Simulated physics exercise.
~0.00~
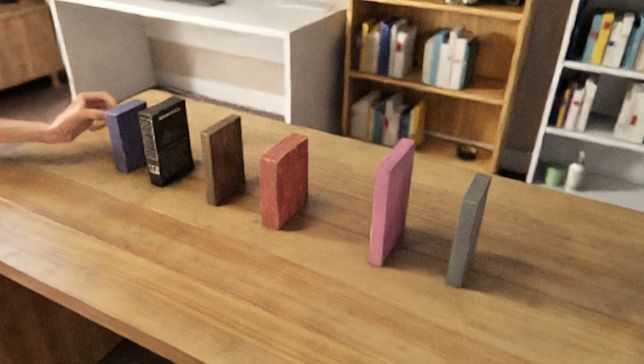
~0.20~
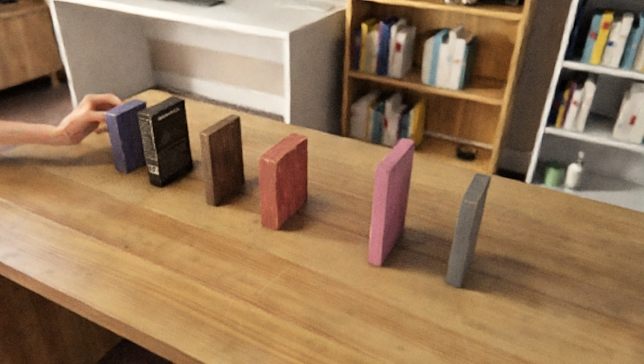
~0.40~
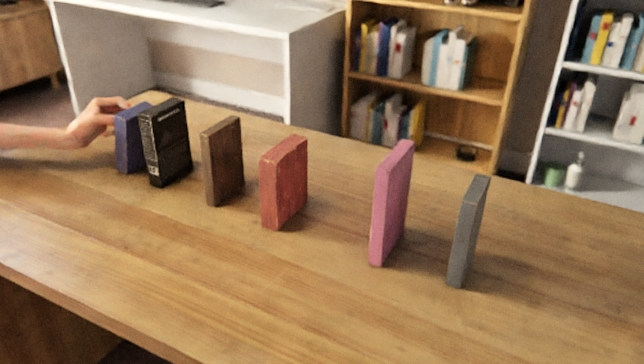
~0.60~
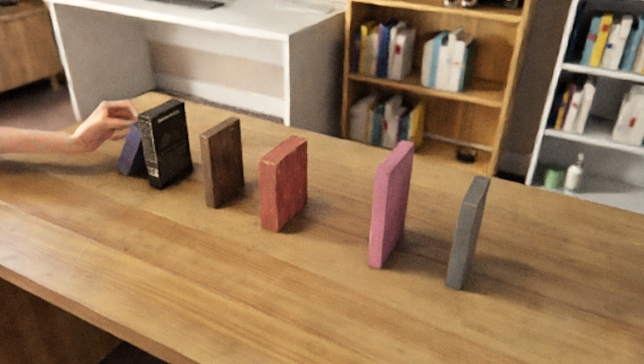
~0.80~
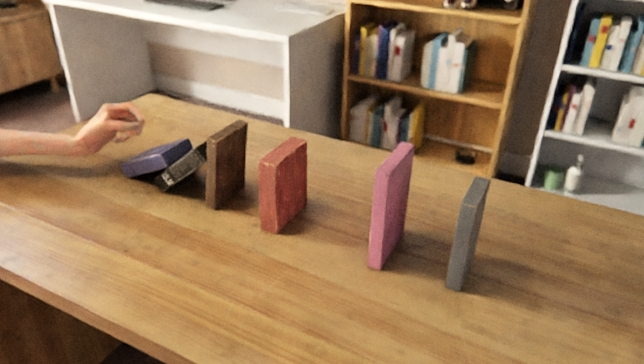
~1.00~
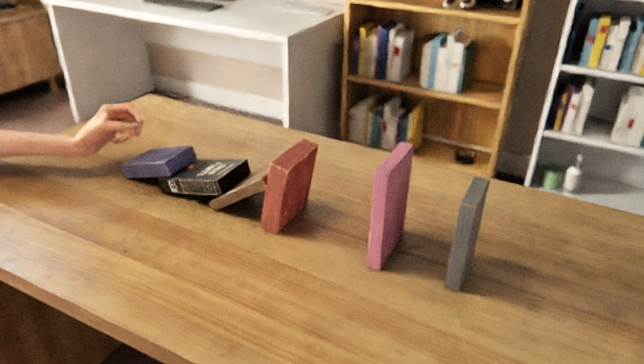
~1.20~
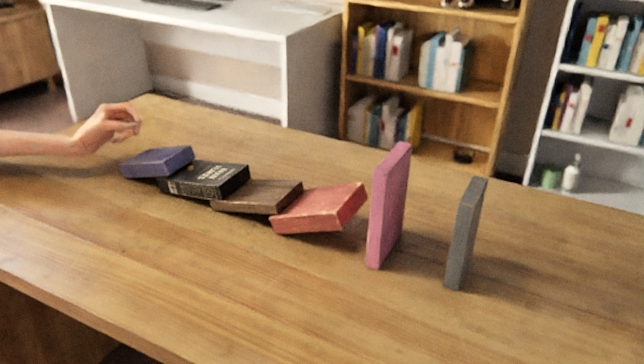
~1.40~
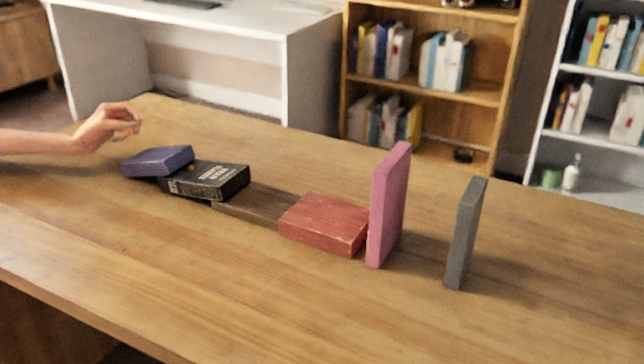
A hand tips the blue block, toppling black, brown and red; pink and grey stay standing.
